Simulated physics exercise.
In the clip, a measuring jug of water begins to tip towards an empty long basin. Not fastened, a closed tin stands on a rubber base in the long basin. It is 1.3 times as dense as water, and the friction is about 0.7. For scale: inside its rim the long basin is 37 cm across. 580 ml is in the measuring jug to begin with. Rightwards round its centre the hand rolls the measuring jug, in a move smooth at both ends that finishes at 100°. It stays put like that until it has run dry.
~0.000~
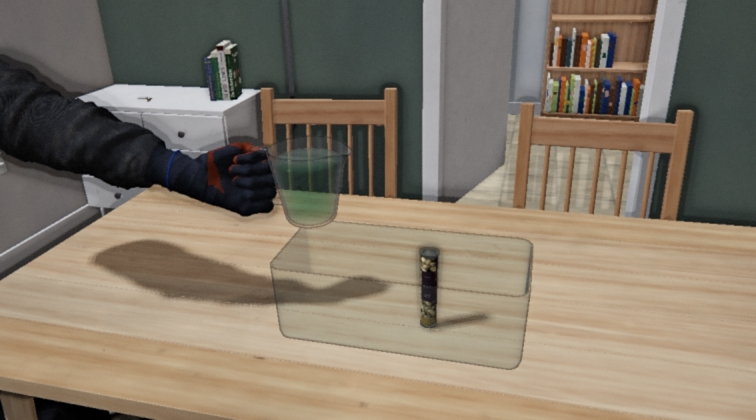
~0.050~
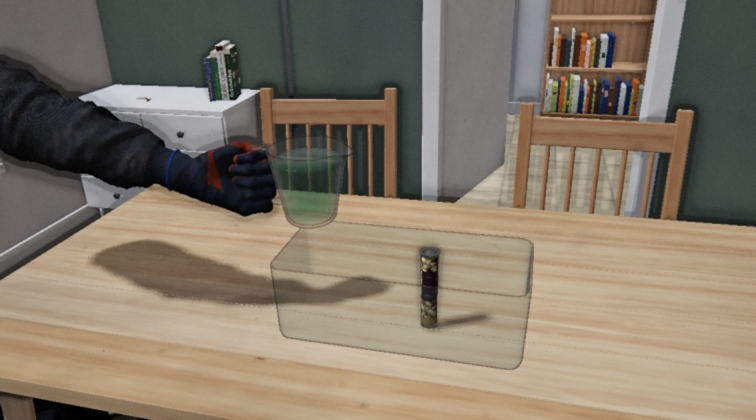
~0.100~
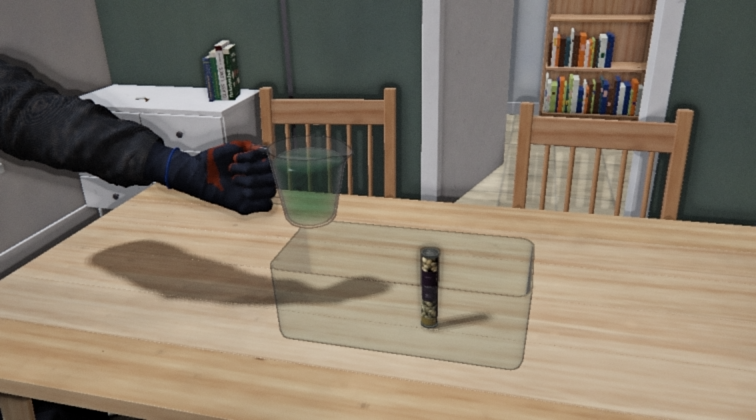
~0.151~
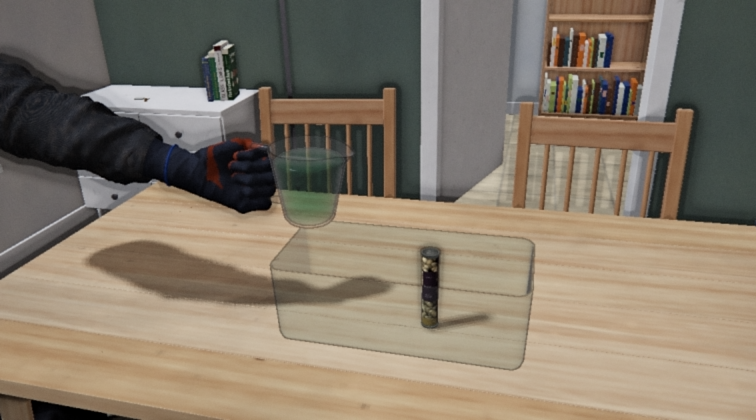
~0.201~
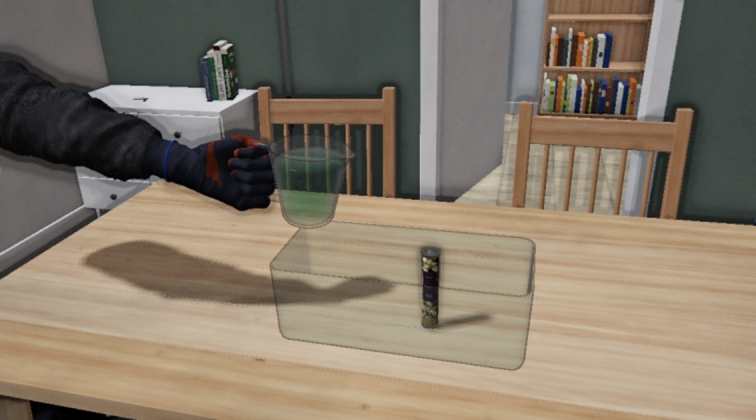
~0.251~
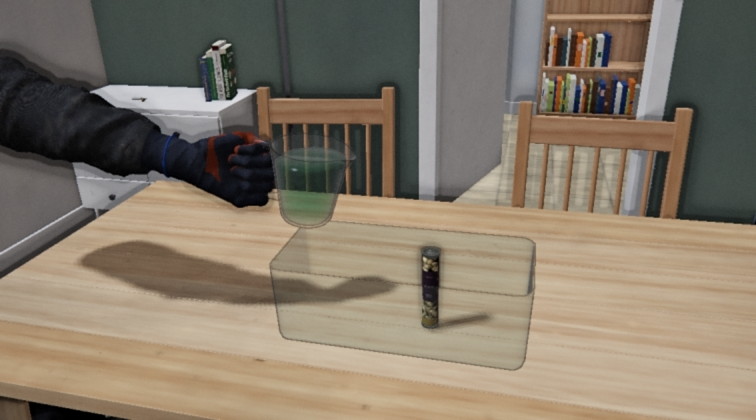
An arm in a dark sleeve and a black glove with red patches reaches in from the left over a pale wooden table, seen from slightly above in a room with chairs, a white cabinet and bookshelves. It holds a clear measuring jug of green-tinted water above an empty transparent basin, where a dark, patterned tin stands upright. The hand slowly tilts the jug slightly rightwards, while the tin, basin and view stay still.
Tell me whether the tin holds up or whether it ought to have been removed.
Not tipped.
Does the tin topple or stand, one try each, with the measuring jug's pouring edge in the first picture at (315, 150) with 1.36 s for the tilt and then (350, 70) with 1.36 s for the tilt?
First it stays on its base; then it tips over.
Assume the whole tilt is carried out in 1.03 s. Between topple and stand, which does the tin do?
Then the tin does not tip.
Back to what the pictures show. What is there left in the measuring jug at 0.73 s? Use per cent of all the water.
Close to 78 percent of the liquid remains at that time.
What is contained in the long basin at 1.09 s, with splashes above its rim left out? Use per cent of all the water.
About 64 %.
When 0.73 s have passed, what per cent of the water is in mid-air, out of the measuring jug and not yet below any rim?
I'd say close to 14 per cent.
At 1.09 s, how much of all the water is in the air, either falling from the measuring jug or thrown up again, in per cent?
Airborne share: Near 12 %.
By 0.73 s the tilt is 56° and 79 per cent is still to pour; the tin stands where it began.
By 1.09 s the tilt is 90° and 25 per cent is still to pour; the tin stands where it began.
By 1.46 s the tilt is 100° and 1 per cent is still to pour; the tin stands where it began.
By 1.86 s the tilt is 100° and 0 per cent is still to pour; the tin stands where it began.
At rest the tin stands where it began.
